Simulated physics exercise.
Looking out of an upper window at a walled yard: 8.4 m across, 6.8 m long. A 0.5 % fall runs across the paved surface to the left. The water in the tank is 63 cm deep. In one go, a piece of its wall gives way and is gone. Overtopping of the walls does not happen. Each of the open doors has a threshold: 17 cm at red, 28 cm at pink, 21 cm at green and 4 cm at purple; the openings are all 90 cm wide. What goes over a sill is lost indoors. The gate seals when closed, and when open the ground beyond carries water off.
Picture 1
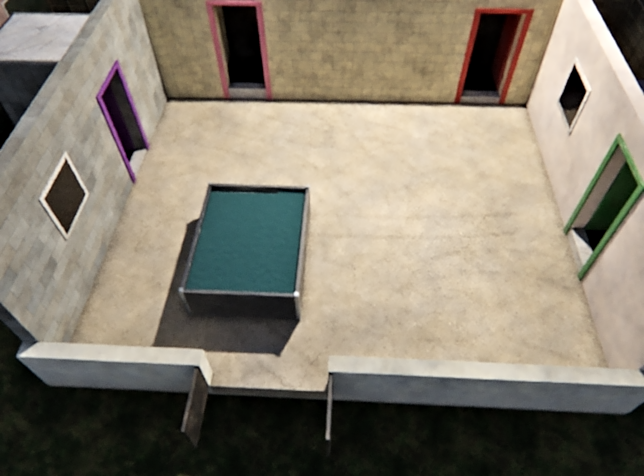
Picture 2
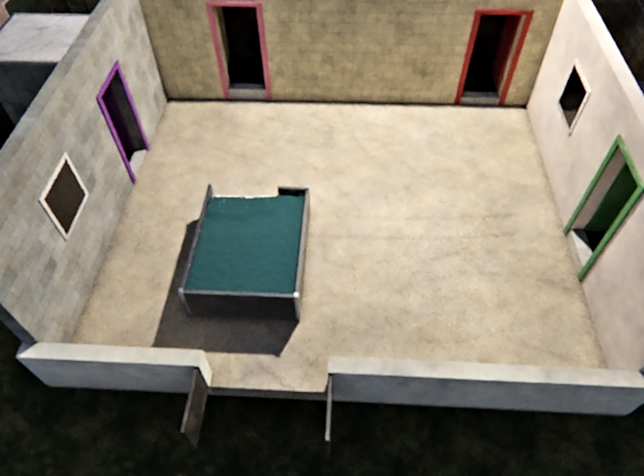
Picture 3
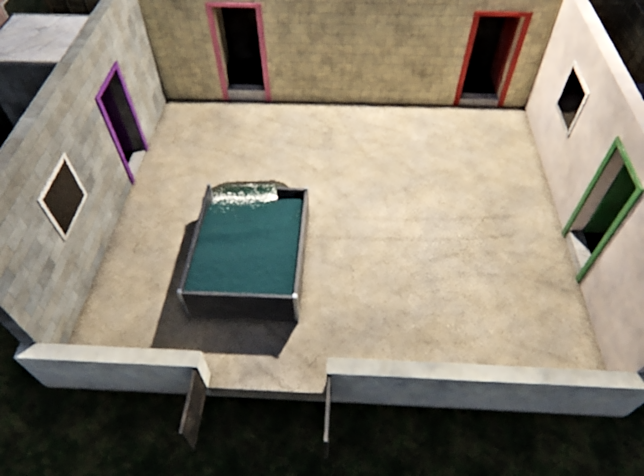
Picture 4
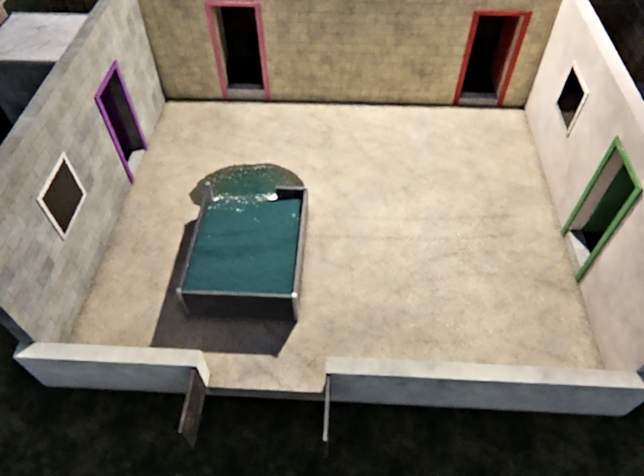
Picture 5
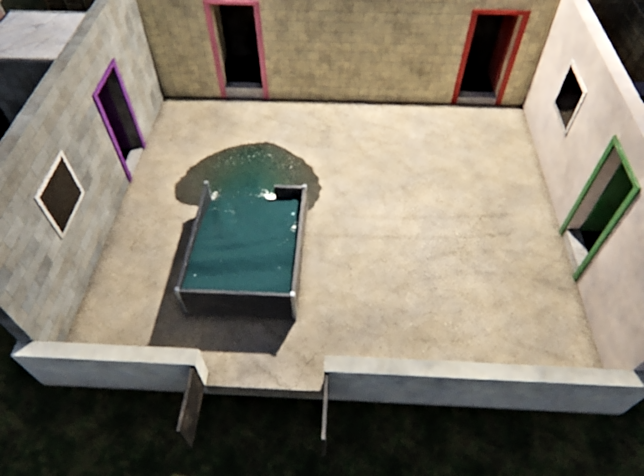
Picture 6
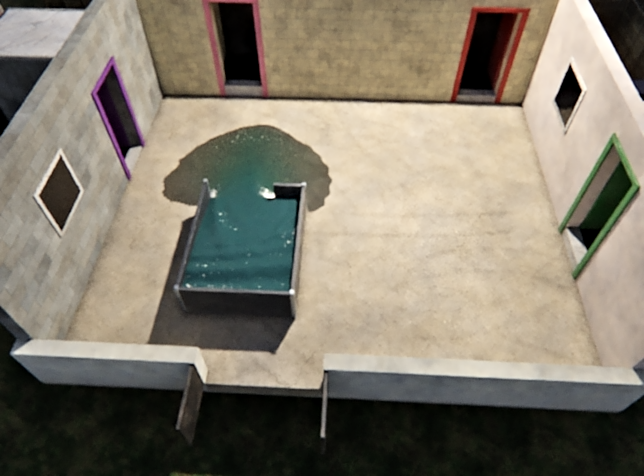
Water fills a dark-walled rectangular tank left of centre in a pale paved yard, seen from above through a view that stays nearly still. Around it stand a purple-framed doorway on the left, pink and red ones at the back, a green one on the right, and a gap in the low front wall. Part of the tank's far wall disappears, and blue-green water pours through, foaming, then spreads in a widening rounded pool toward the back.
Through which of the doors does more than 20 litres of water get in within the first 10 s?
In order: The red door remains within the limit. The pink door remains within the limit. The green door remains within the limit. The purple door breaks the limit.
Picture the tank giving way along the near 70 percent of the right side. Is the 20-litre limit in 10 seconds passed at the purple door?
Against that limit: Purple short of it.
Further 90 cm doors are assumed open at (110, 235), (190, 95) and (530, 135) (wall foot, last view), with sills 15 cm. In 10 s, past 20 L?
In that order: Short of it, beyond it, short of it.
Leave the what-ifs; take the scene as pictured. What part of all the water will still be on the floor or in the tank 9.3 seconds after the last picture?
Roughly 94 in a hundred.
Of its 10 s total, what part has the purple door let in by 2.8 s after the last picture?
Estimate: Around 20 per cent.
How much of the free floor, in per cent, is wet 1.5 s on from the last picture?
Wet share: About 25 %.
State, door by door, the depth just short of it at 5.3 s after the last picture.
Door by door, in cm: Red reads 3, pink reads 13, green reads 1, purple reads 9.
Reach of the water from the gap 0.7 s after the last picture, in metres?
About 3.8 m.
Then, 0.7 s after the last picture water covers 20 % of the floor and is deepest (34 cm) near (230, 203); red door not reached, pink door 24 cm at the sill, 0 L in, green door not reached, purple door not reached.
Then, 1.5 s after the last picture water covers 25 % of the floor and is deepest (44 cm) near (170, 99); red door not reached, pink door 26 cm at the sill, 0 L in, green door not reached, purple door 6 cm at the sill, 6 L in.
Then, 2.8 s after the last picture water covers 30 % of the floor and is deepest (26 cm) near (238, 100); red door 3 cm at the sill, 0 L in, pink door 22 cm at the sill, 0 L in, green door not reached, purple door 8 cm at the sill, 24 L in.
Then, 5.3 s after the last picture water covers 55 % of the floor and is deepest (14 cm) near (261, 101); red door 3 cm at the sill, 0 L in, pink door 13 cm at the sill, 0 L in, green door not reached, purple door 9 cm at the sill, 81 L in.
Then, 9.3 s after the last picture water covers 85 % of the floor and is deepest (10 cm) near (57, 361); red door 8 cm at the sill, 0 L in, pink door 8 cm at the sill, 0 L in, green door 4 cm at the sill, 0 L in, purple door 7 cm at the sill, 128 L in.
